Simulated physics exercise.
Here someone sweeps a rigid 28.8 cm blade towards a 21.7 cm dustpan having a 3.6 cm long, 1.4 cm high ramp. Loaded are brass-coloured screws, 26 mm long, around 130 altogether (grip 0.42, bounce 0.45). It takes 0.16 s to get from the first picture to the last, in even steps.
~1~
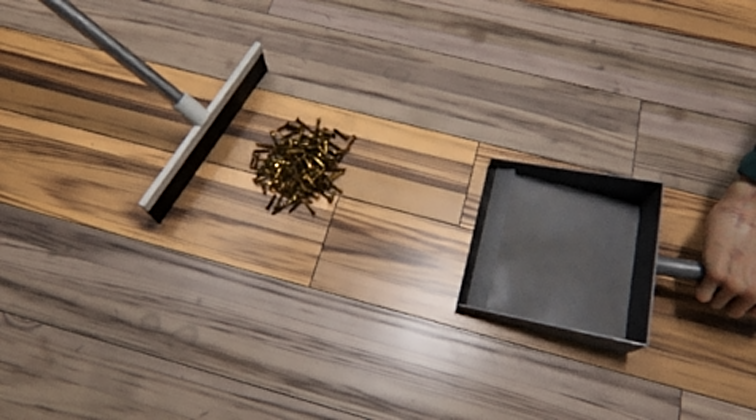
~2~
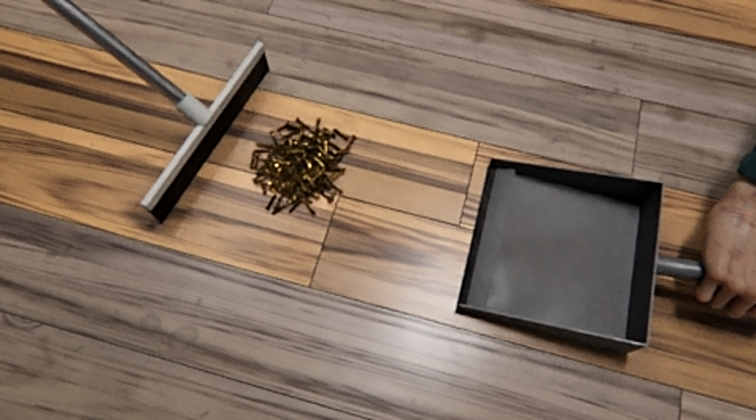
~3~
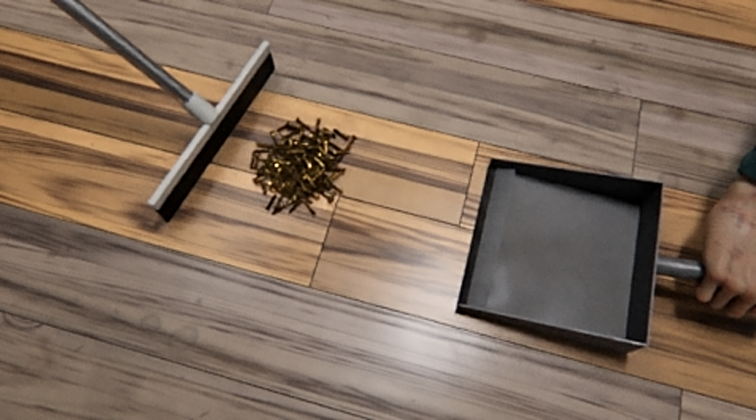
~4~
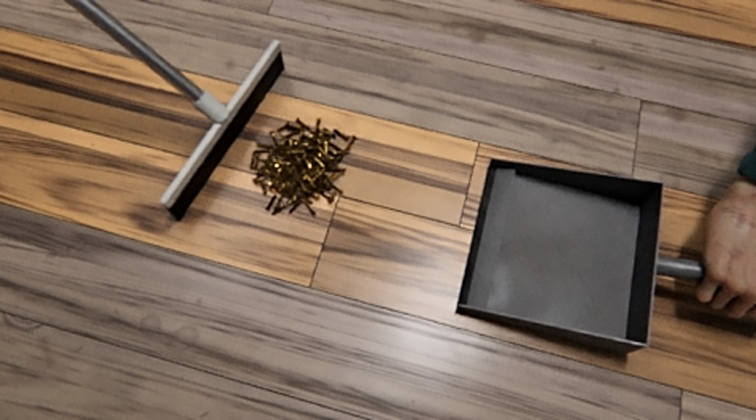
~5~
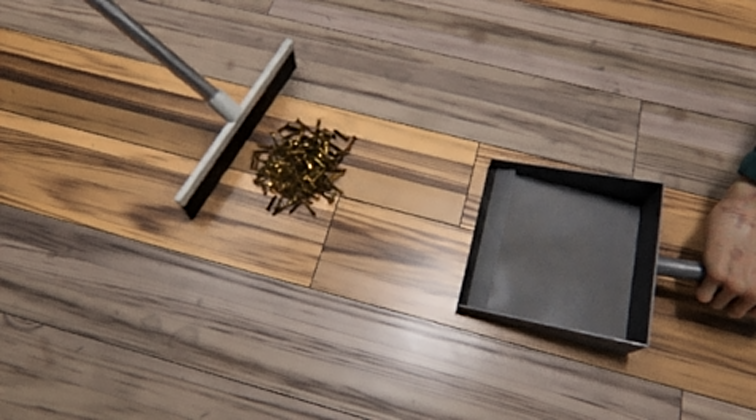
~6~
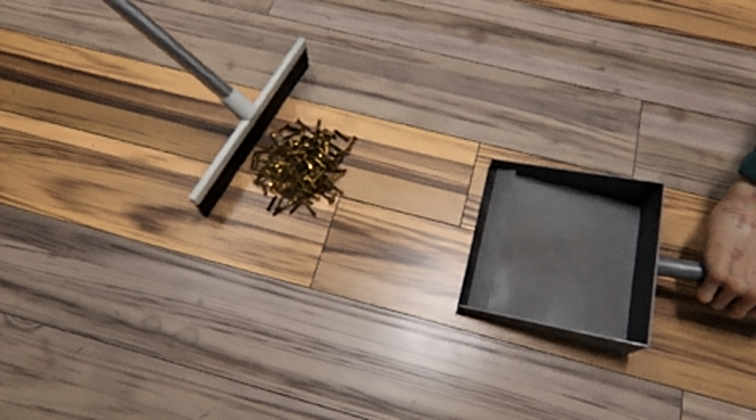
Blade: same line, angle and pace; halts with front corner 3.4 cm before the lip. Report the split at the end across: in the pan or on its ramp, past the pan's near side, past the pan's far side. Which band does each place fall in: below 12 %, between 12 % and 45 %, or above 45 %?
Result: In the pan or on its ramp: Small, past the pan's near side: Small, past the pan's far side: Moderate.
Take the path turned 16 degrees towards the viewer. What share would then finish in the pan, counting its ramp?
My guess is some 0 percent.
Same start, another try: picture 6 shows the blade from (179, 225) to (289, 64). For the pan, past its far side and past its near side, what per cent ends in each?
Pan 5; far 0; near 5.
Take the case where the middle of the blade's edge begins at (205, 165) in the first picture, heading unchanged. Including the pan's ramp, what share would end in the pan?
0 %.
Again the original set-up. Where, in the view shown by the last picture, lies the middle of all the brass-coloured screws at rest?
Approximately (438, 192) in the last picture.
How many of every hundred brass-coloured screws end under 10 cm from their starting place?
20 %.
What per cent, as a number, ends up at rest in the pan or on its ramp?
Result: Roughly 0 %.
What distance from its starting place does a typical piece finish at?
That distance is close to 20 cm.
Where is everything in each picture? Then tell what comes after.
Blade from (146, 206) to (259, 49), moved 0.0 cm, 0 of the pieces shifted so far; middle of the pieces at (300, 164); pan at (566, 258), in the first frame.
Blade from (148, 206) to (261, 49), moved 0.3 cm, 0 of the pieces shifted so far; middle of the pieces at (300, 164), in the second frame.
Blade from (155, 205) to (267, 49), moved 1.2 cm, 0 of the pieces shifted so far; middle of the pieces at (300, 164), in the third frame.
Blade from (167, 204) to (277, 47), moved 2.7 cm, 0 of the pieces shifted so far; middle of the pieces at (300, 164), in the fourth frame.
Blade from (181, 202) to (290, 46), moved 4.5 cm, 0 of the pieces shifted so far; middle of the pieces at (300, 164), in the fifth frame.
Blade from (196, 200) to (302, 45), moved 6.4 cm, 0 of the pieces shifted so far; middle of the pieces at (300, 165); pan at (567, 259), in the sixth frame.
Then, 0.26 s after the last picture, middle of the blade 20 cm from the lip; 0 % over the lip, far side 10 %, near side 0 %.
Then, 0.43 s after the last picture, middle of the blade 11 cm from the lip; 0 % over the lip, far side 15 %, near side 0 %.
Then, 0.72 s after the last picture, middle of the blade 6 cm from the lip; 0 % over the lip, far side 20 %, near side 0 %.
In the end, pan 0 %, near side 0 %, far side 20 %, in front of the lip or behind the blade 80 %.
